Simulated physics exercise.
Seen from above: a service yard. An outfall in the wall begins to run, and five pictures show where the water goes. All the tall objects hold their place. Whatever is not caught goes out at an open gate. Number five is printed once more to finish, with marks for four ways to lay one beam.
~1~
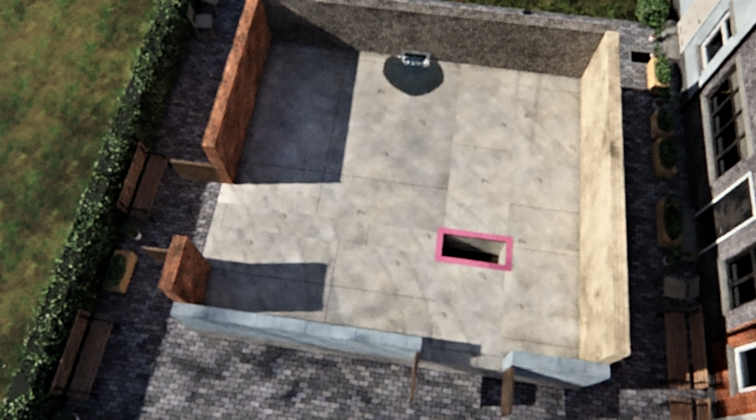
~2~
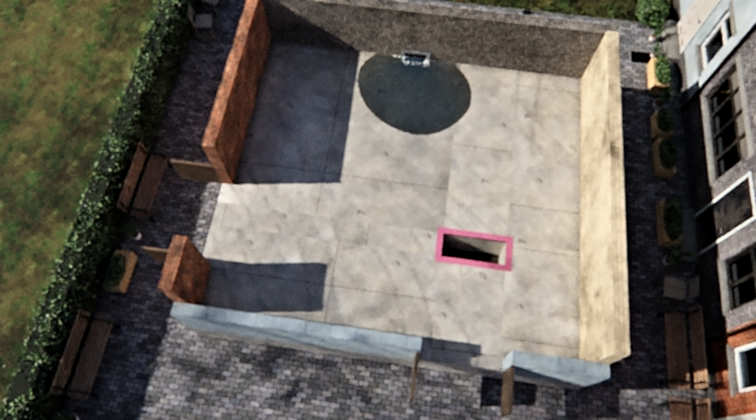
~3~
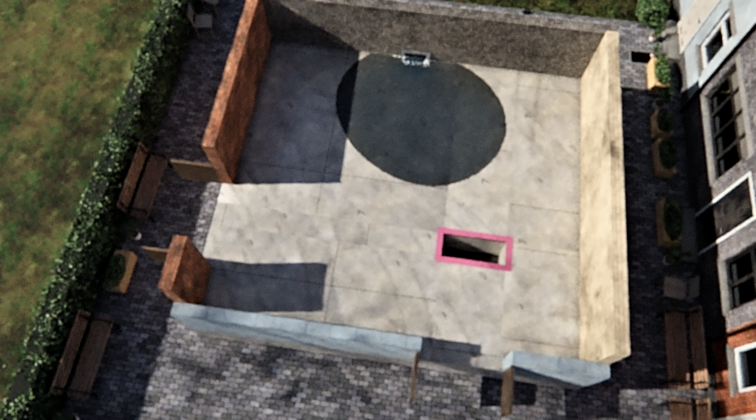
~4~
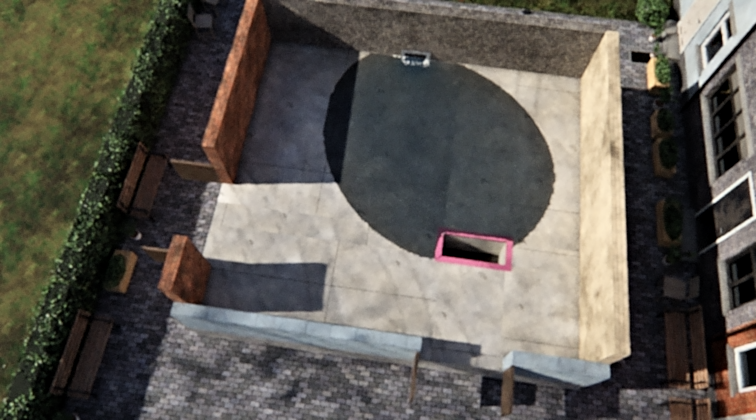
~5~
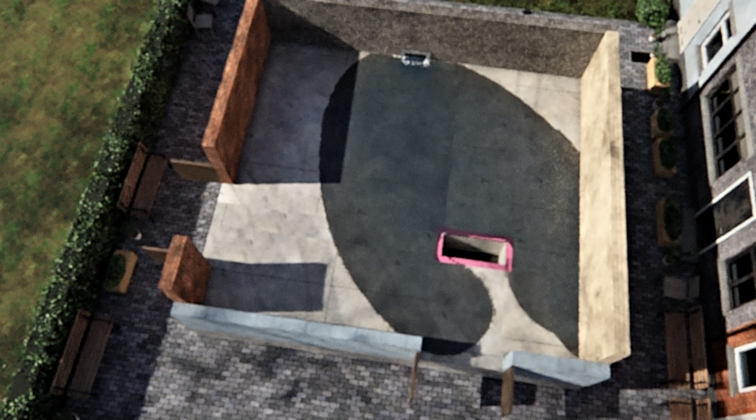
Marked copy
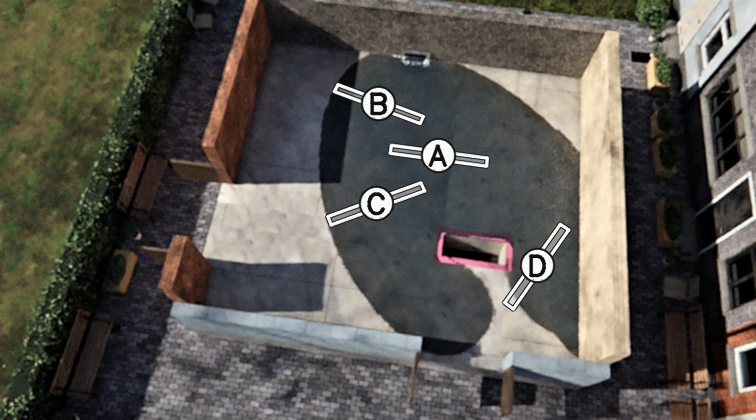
Dark water spreads from the back wall across the walled yard and surrounds a pink-rimmed gully.
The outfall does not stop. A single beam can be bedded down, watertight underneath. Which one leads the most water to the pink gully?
D.
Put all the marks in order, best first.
The order is D, C, B, A.
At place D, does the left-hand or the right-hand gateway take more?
The right one.
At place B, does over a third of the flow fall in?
No.
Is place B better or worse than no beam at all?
Place B is worse.
On the marked copy, A from (390, 149) to (486, 162); B from (336, 88) to (421, 119); C from (329, 220) to (422, 186); D from (509, 305) to (564, 227).
With A, about 13 % of the stream runs into the pink gully, about 86 % out by the gates.
With B, about 22 % of the stream runs into the pink gully, about 78 % out by the gates.
With C, about 30 % of the stream runs into the pink gully, about 69 % out by the gates.
With D, about 44 % of the stream runs into the pink gully, about 55 % out by the gates.
